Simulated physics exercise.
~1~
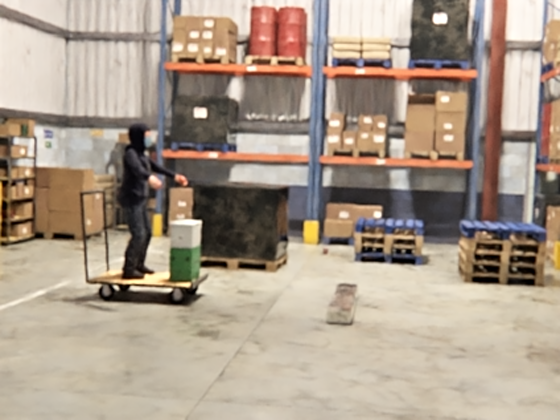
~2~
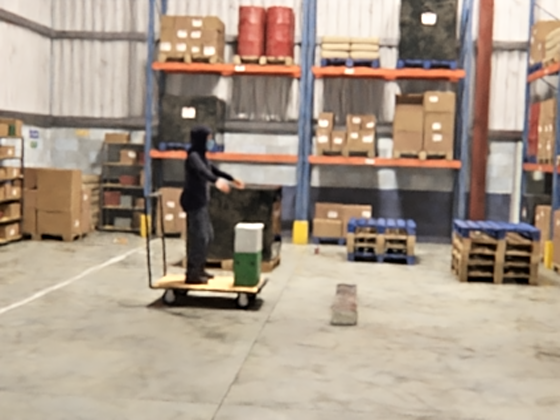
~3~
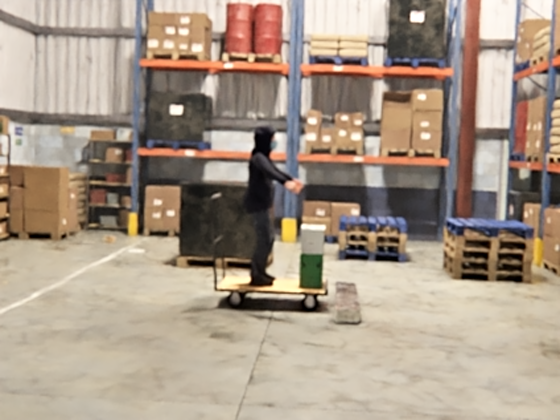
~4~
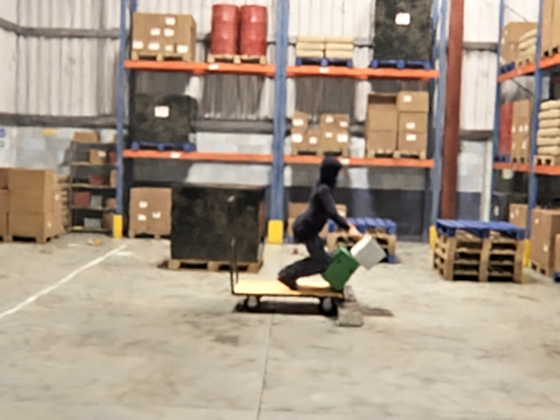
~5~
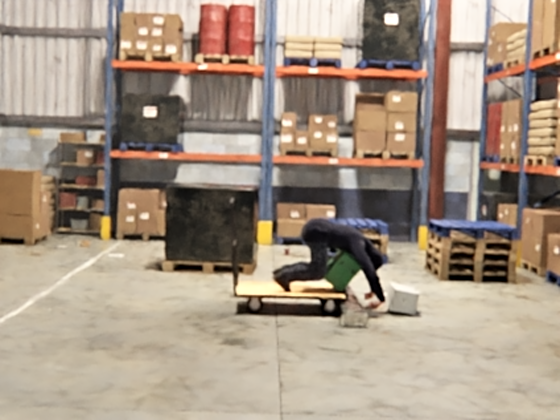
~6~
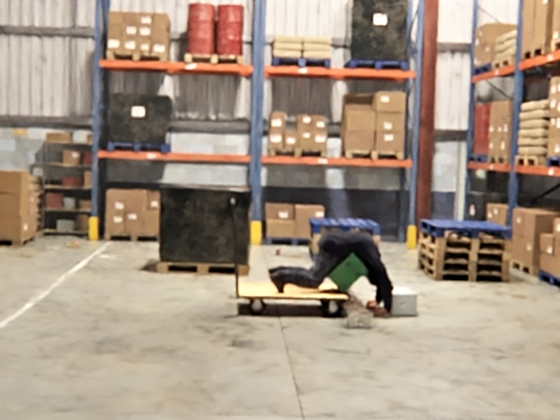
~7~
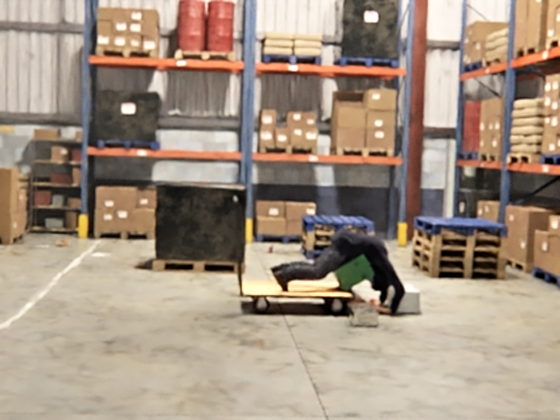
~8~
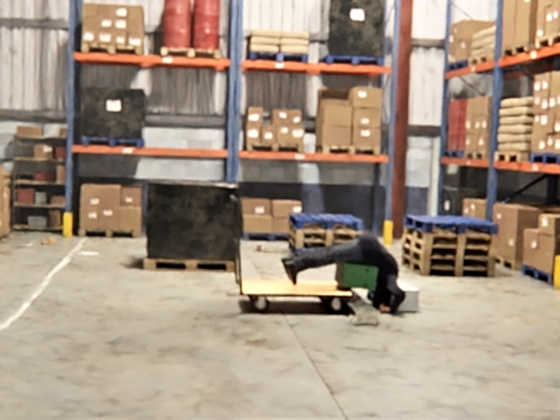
In the video, a dark-clothed figure rides a flatbed trolley rightward through a warehouse with a white box stacked on a green one, until it stops at a low kerb; the boxes topple forward and the figure pitches over the front, ending draped head-down beyond the deck.
